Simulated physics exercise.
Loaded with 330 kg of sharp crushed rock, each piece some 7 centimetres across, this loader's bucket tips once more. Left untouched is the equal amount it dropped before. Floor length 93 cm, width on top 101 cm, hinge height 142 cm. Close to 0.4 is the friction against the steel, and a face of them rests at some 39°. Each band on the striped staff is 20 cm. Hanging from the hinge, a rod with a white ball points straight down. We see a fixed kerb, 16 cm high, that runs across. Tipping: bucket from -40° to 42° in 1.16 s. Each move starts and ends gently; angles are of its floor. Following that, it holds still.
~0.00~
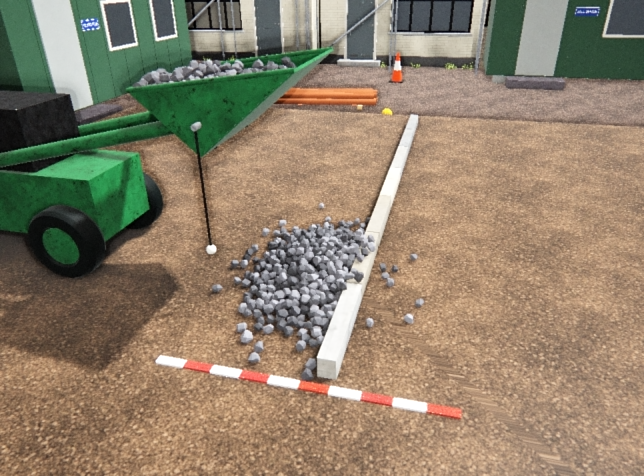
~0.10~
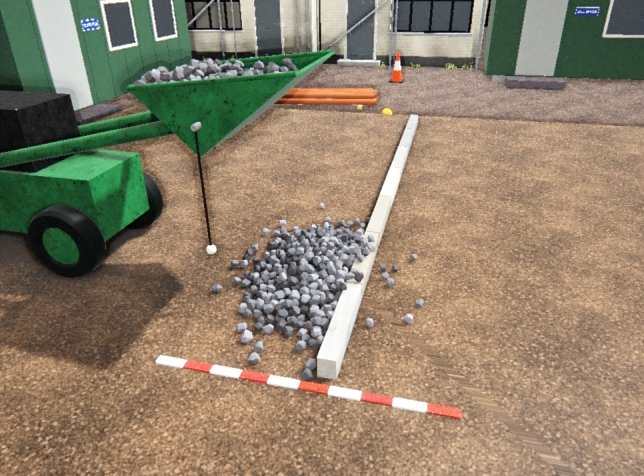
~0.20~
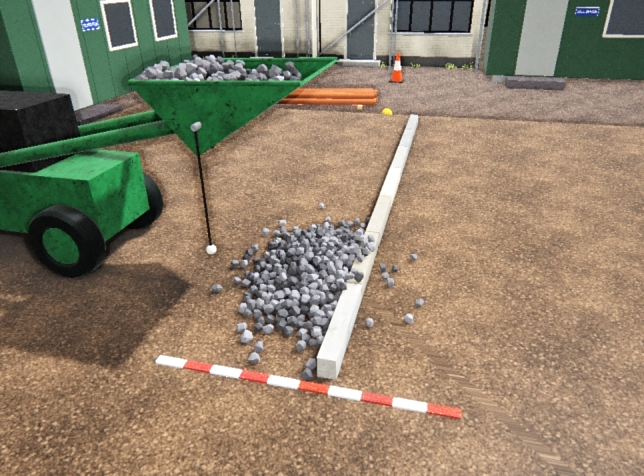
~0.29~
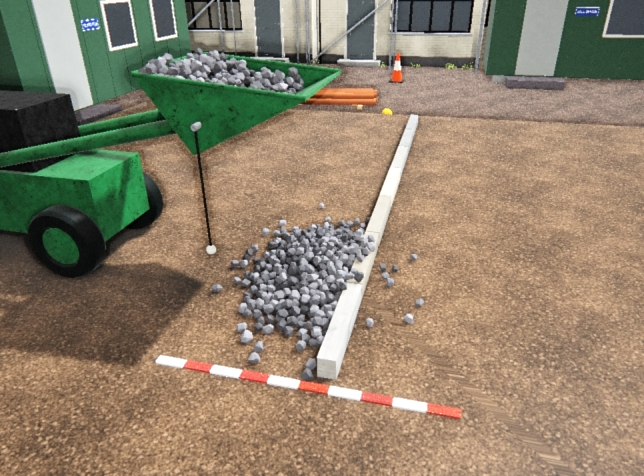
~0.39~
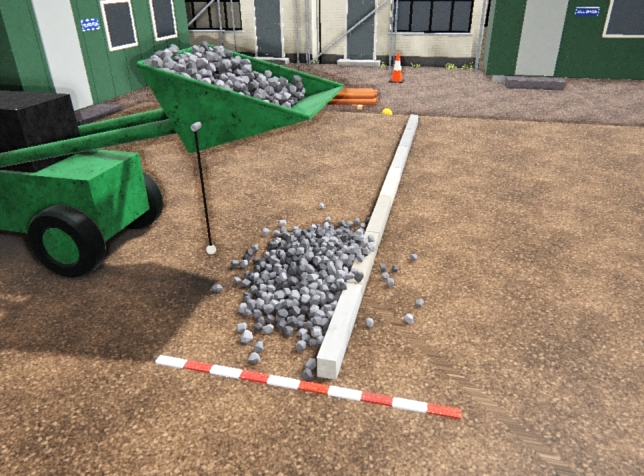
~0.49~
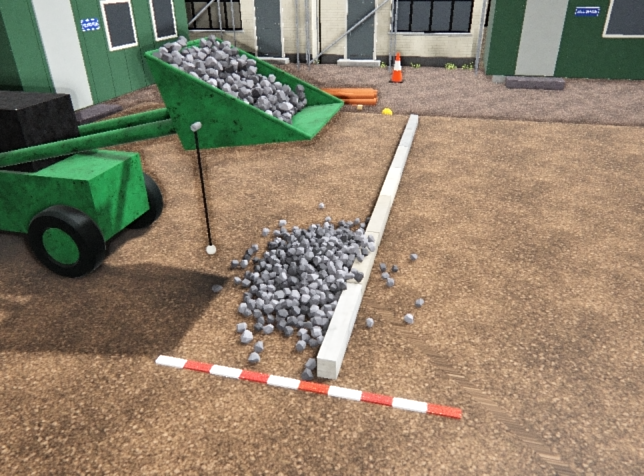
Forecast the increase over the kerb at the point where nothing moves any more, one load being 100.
I would say 41 per cent.
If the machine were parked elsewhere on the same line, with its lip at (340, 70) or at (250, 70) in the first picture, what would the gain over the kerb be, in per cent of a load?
About 90 and 10 per cent.
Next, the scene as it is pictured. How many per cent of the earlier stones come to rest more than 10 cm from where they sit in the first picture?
5 per cent.
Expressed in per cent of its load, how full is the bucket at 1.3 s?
I'd say about 70 per cent.
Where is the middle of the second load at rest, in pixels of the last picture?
The centre sits about (349, 267).
After 0.9 s the floor is at 29°; in per cent of one load, 100 in the bucket, 99 on this side of the kerb, 1 over the kerb; the foremost stones are at (396, 285).
After 1.3 s the floor is at 42°; in per cent of one load, 68 in the bucket, 131 on this side of the kerb, 1 over the kerb; the foremost stones are at (396, 285).
After 1.6 s the floor is at 42°; in per cent of one load, 13 in the bucket, 172 on this side of the kerb, 14 over the kerb; the foremost stones are at (419, 303).
After 4.2 s the floor is at 42°; in per cent of one load, 0 in the bucket, 158 on this side of the kerb, 42 over the kerb; the foremost stones are at (507, 301). Net gain over the kerb, 41.
